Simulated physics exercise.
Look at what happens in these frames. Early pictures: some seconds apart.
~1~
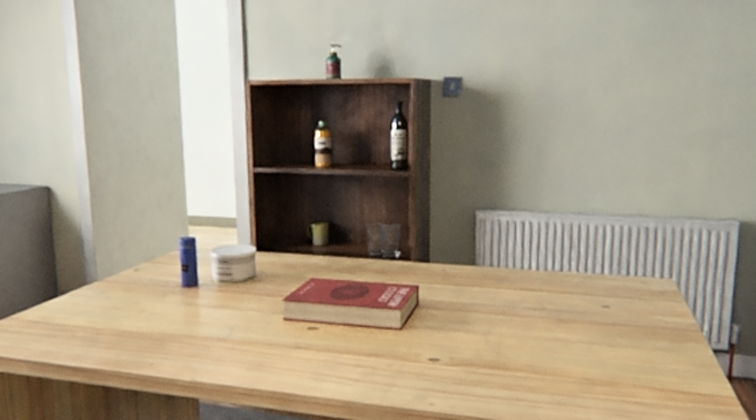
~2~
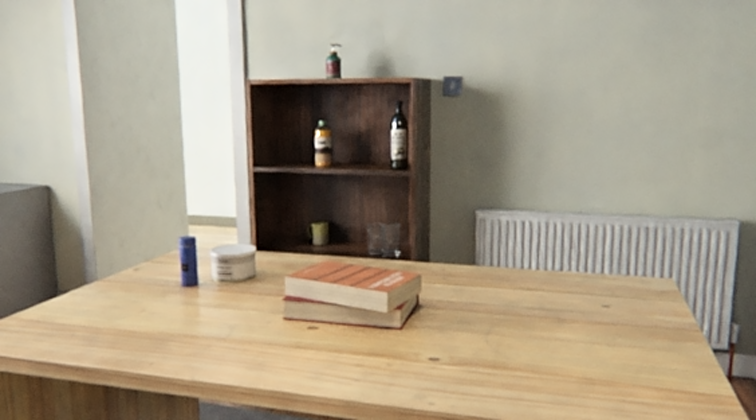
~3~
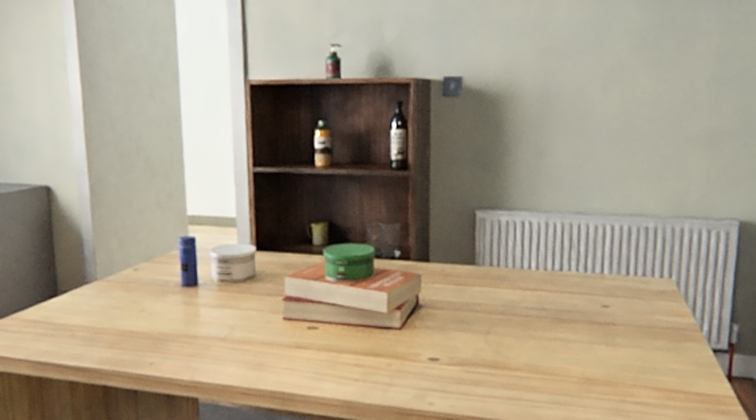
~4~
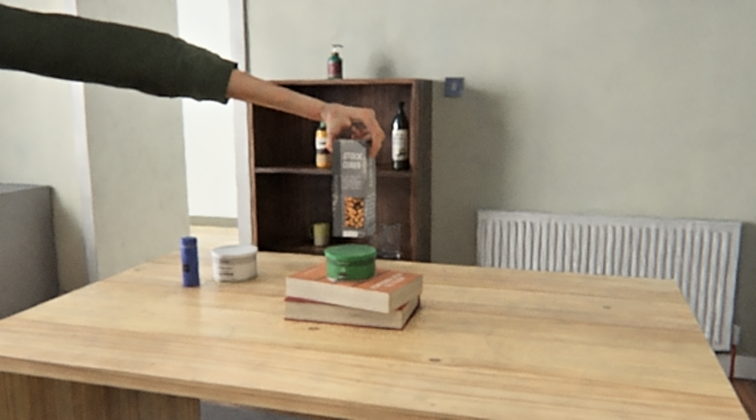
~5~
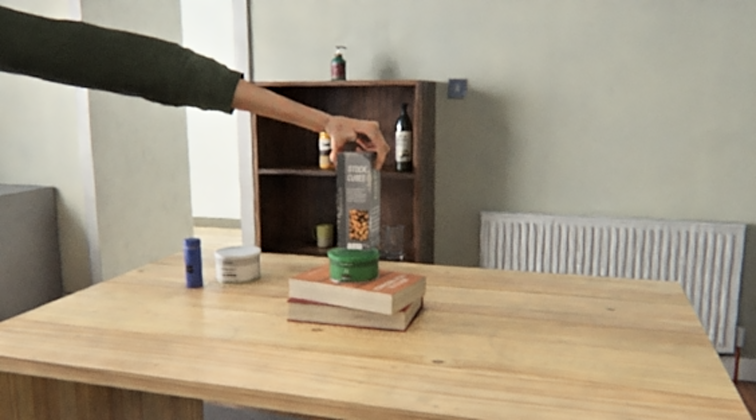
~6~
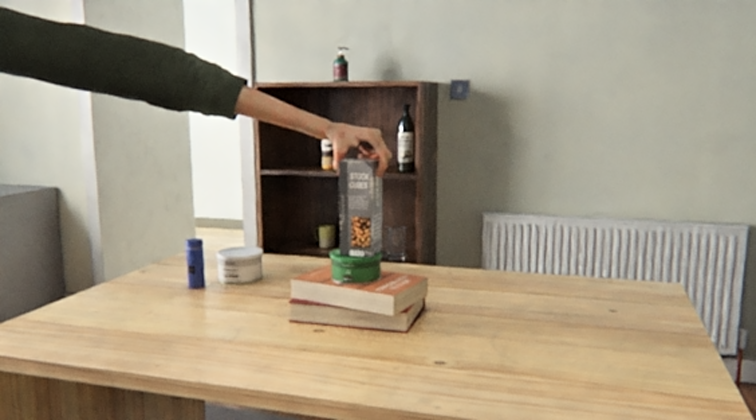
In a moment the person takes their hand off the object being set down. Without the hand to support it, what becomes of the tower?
The tower remains standing.
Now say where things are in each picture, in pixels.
In the first frame, the last thing is not in view yet.
In the second frame, the last thing is not in view yet; red book (353, 302).
In the third frame, the last thing is not in view yet; white tub (234, 263).
The fourth frame shows on its way; grey carton (354, 187); blue shaker (190, 262).
The fifth frame shows on its way; grey carton (359, 200); orange book (358, 287).
The sixth frame shows in place under the hand; grey carton (361, 207); green tub (356, 266).
Then, 0.20 s past the last view, nothing moves.
Then, 0.50 s past the last view, grey carton resting near (361, 207).
Finally, all 6 still in place. Final places as the last picture's camera would see them, grey carton near (361, 207). The pile holds.
